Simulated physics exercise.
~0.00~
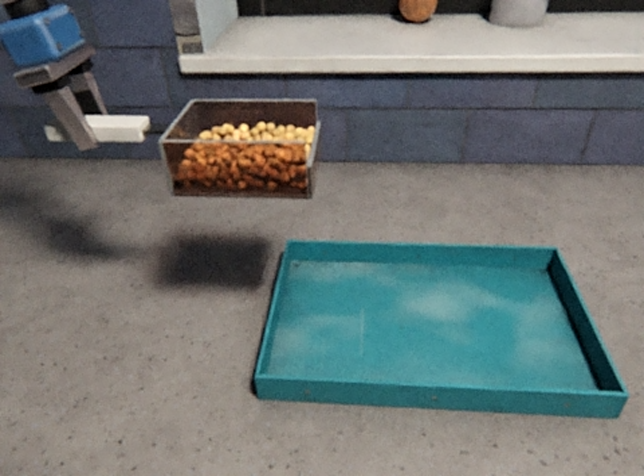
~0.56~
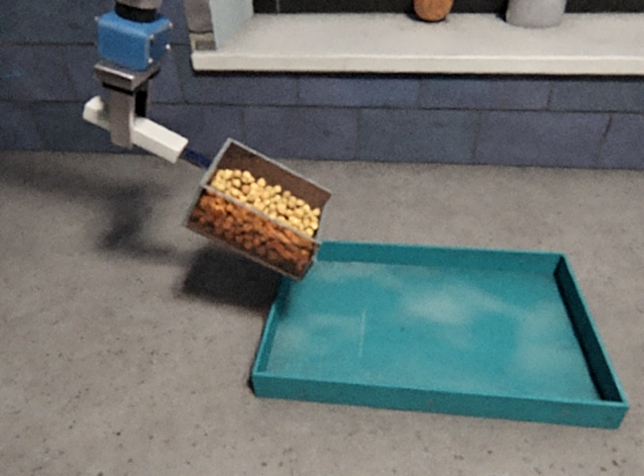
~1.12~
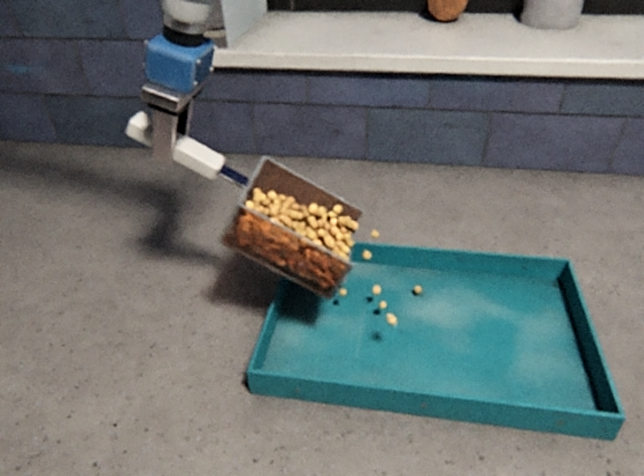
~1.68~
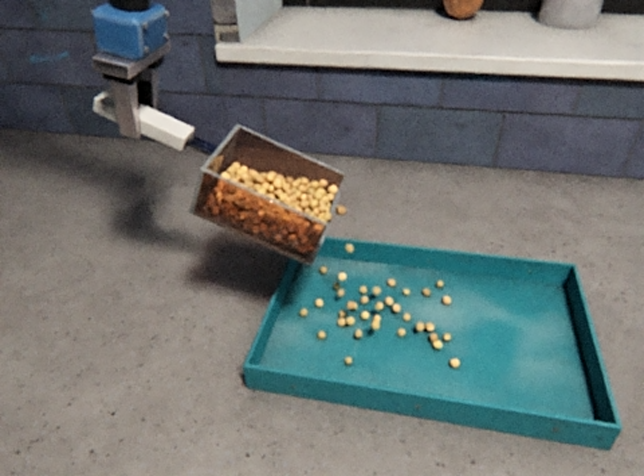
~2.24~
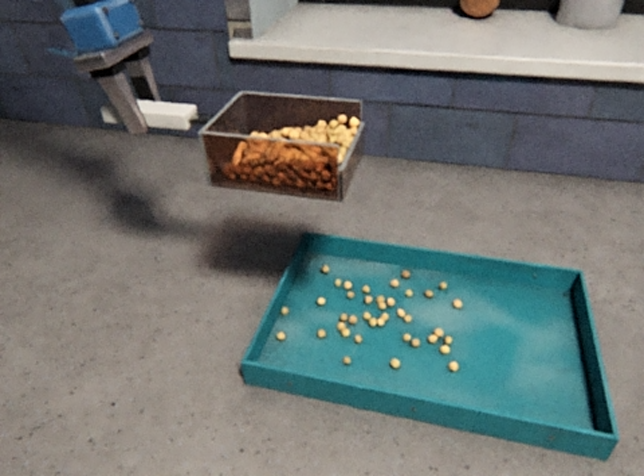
At the start, a robot arm holds a clear-sided box of pale, round chickpeas and reddish-brown pieces above a grey surface, to the left of an empty teal tray. The arm lowers the box and tips it forward toward the tray. As the tilted box moves right and down, a few chickpeas spill over its front edge and drop. More scatter across the tray while the box draws back to the left and begins to tilt less. Finally the box is raised level again, still holding most of its load, with dozens of chickpeas spread over the tray.
